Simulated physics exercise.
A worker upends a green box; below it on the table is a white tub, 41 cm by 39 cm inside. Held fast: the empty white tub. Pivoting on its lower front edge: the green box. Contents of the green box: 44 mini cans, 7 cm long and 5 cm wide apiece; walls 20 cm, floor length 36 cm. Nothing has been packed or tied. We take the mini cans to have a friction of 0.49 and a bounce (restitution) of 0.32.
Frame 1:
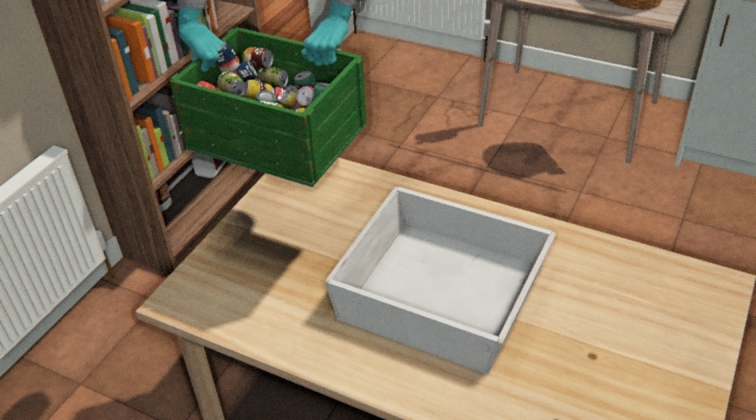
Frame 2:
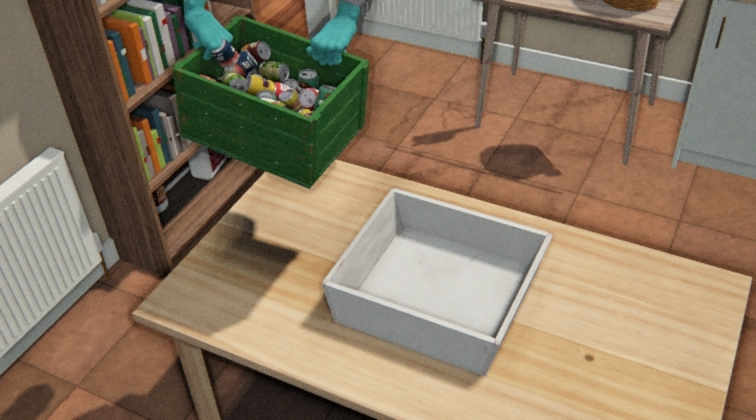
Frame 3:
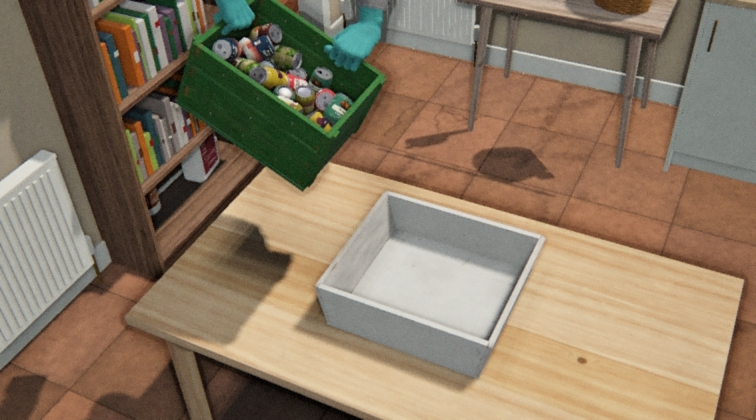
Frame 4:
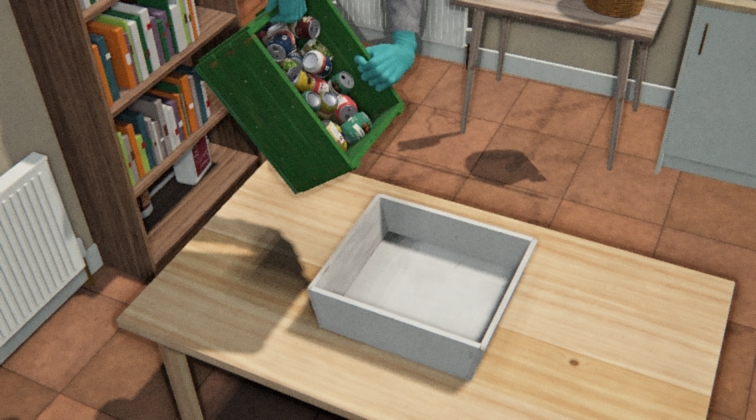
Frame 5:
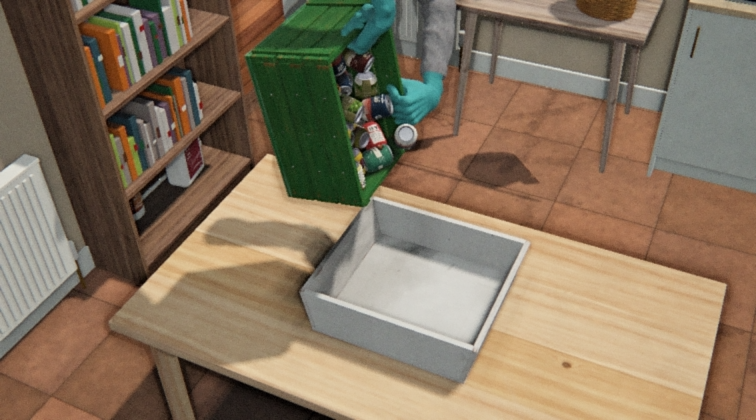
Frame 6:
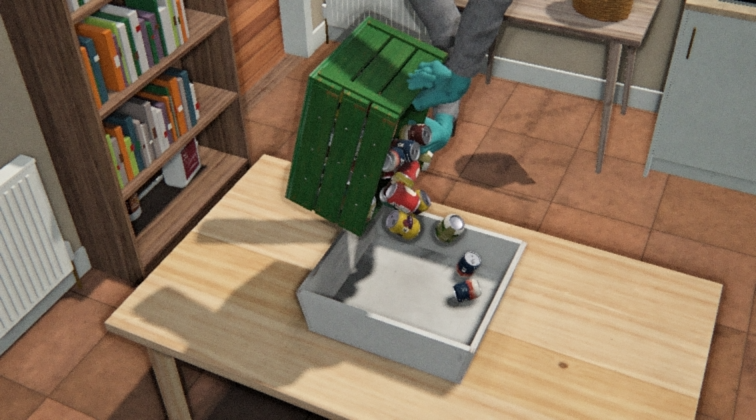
A green box full of cans tips over in gloved hands, dropping some into a white tub.
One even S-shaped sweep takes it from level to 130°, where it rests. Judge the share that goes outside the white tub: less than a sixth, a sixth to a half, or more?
Expect a share below one sixth of the load to end up outside the white tub.
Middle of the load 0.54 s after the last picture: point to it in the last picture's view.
The centre sits near (434, 294).
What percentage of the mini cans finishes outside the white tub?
5 %.
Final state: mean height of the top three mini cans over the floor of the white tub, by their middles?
That is close to 10 centimetres.
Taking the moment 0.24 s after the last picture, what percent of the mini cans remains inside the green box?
Reading: Approx. 45 %.
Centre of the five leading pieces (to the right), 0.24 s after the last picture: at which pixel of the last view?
Around (470, 296) in pixels.
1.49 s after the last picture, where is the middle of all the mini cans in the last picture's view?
Around (433, 300).
Then, 0.24 s after the last picture, tilt 123°; 19 still in the green box, 12 in the white tub and 13 in the air.
Then, 0.54 s after the last picture, tilt 130°; 40 in the white tub, 1 outside the white tub and 3 in the air.
Then, 0.96 s after the last picture, tilt 130°; 42 in the white tub, 1 outside the white tub and 1 in the air.
Outcome (1.49 s after the last picture), 42 in the white tub and 2 outside the white tub. Asked share, 2 of 44, 5 per cent.
